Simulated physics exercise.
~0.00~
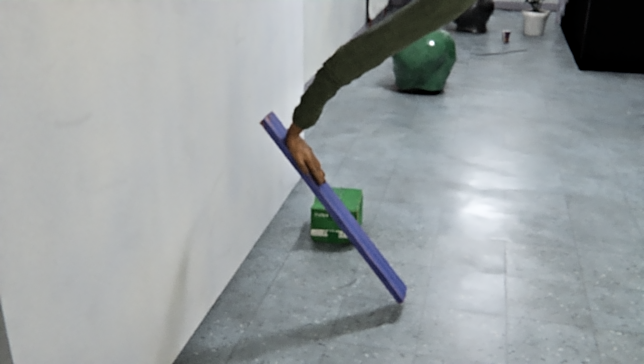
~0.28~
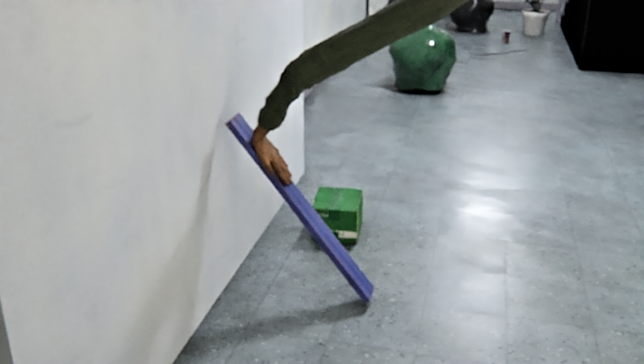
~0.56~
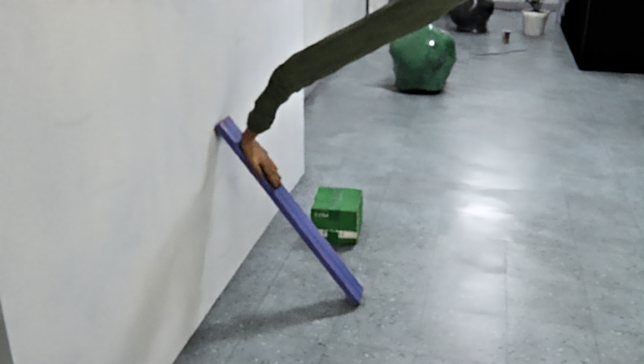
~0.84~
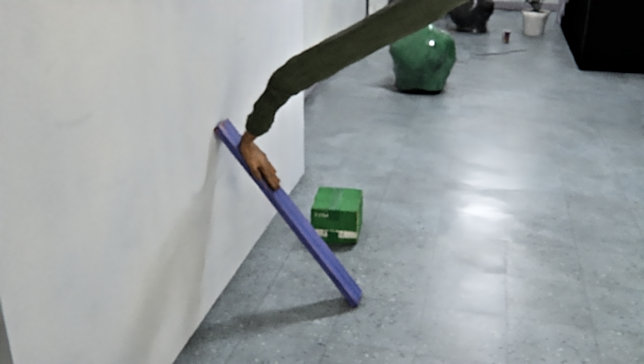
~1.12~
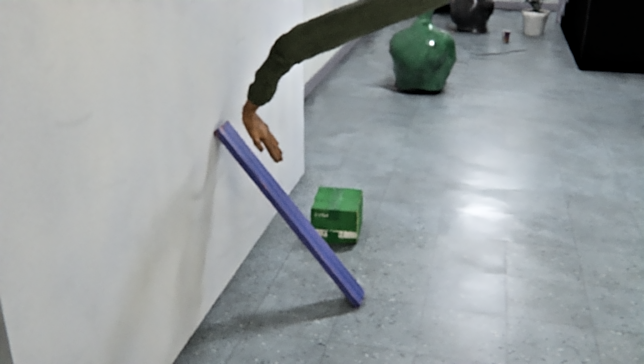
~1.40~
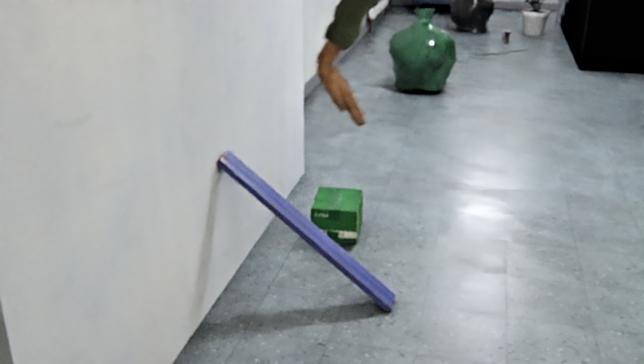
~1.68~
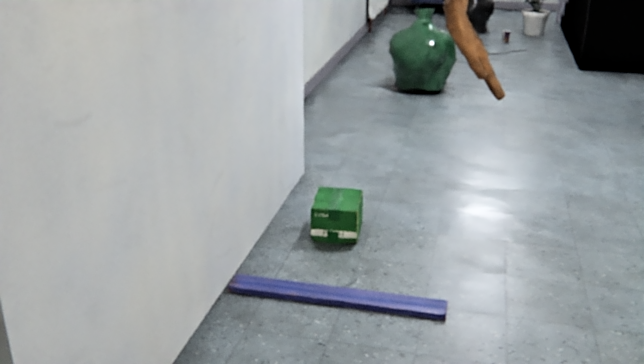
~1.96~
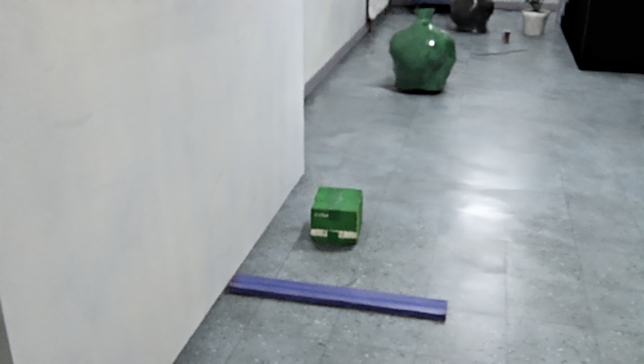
A blue plank, gripped by a hand in a dark green sleeve, slants between a pale wall on the left and a grey floor, seen by a still camera looking along the wall. A small green box sits just behind it, with a large green vase farther back. The hand moves the plank left until its top end rests on the wall, then lets go and draws back to the right. The plank's foot slides right as its top slips down the wall. It drops flat and ends lying on the floor in front of the unmoved box.
